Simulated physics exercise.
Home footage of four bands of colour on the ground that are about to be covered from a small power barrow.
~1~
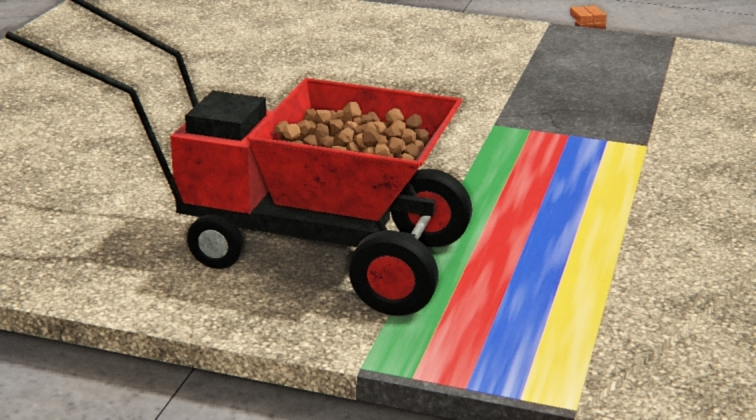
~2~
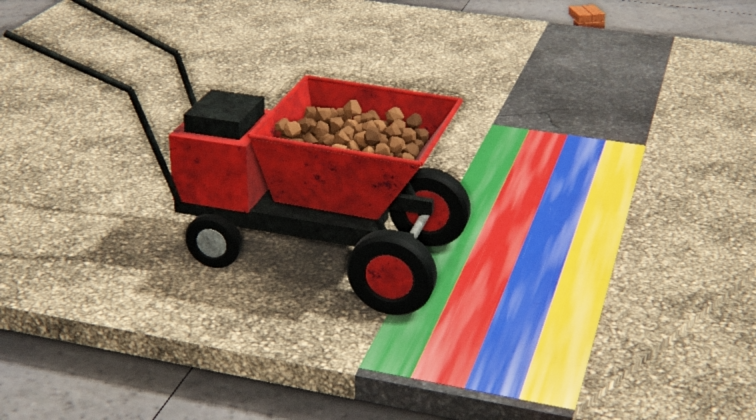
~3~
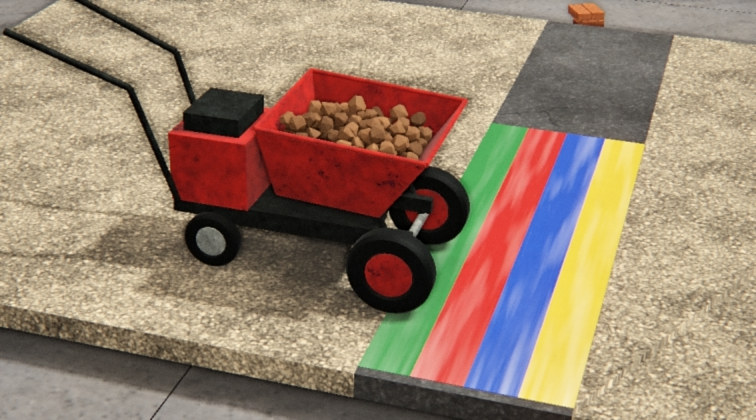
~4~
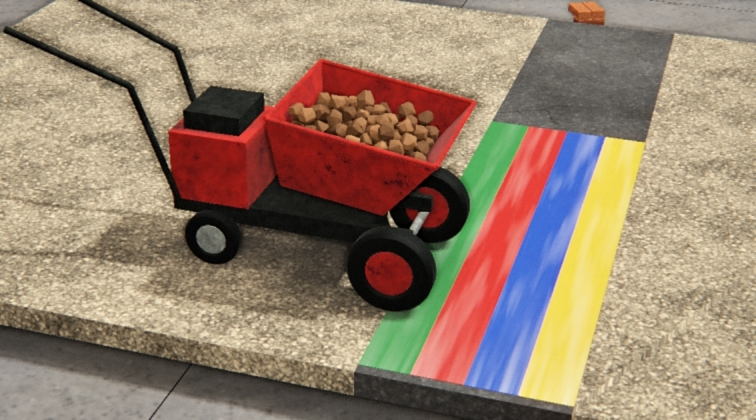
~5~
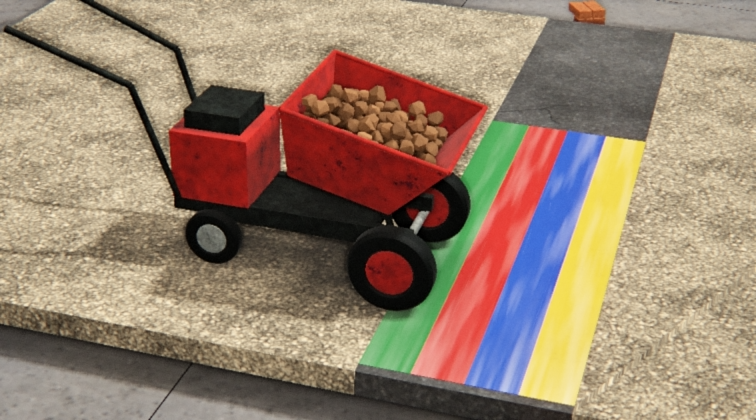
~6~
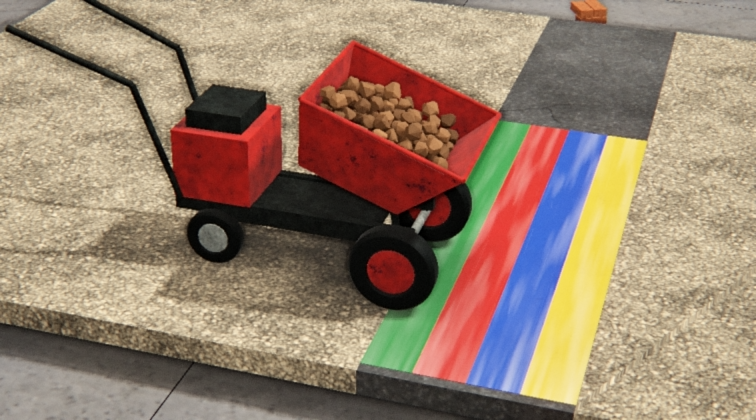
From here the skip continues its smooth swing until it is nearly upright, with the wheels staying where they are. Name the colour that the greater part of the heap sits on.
Yellow.
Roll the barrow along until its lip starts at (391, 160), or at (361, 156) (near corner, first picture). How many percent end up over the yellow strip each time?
40 % and 30 %.
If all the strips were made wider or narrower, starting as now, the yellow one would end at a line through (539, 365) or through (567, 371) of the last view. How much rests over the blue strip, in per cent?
Shares in turn: 10 %; 20 %.
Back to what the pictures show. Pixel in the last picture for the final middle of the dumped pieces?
Around (588, 290), give or take.
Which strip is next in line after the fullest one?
The next spot goes to the blue one.
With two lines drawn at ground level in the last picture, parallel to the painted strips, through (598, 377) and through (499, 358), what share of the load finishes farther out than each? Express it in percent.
Respectively 30 and 90 percent.
Soon, skip tipped steeply; all in the skip.
A while on, skip tipped right over; most in the skip; a small part over the blue strip; a small part over the yellow strip; a stray few falling; a stray few off the paint.
Towards the end, skip tipped right over; about a quarter in the skip; a small part over the blue strip; about a third over the yellow strip; about a third off the paint.
Finally, skip tipped right over; none over the green strip; a stray few over the red strip; about a quarter over the blue strip; about a third over the yellow strip; about a third off the paint.
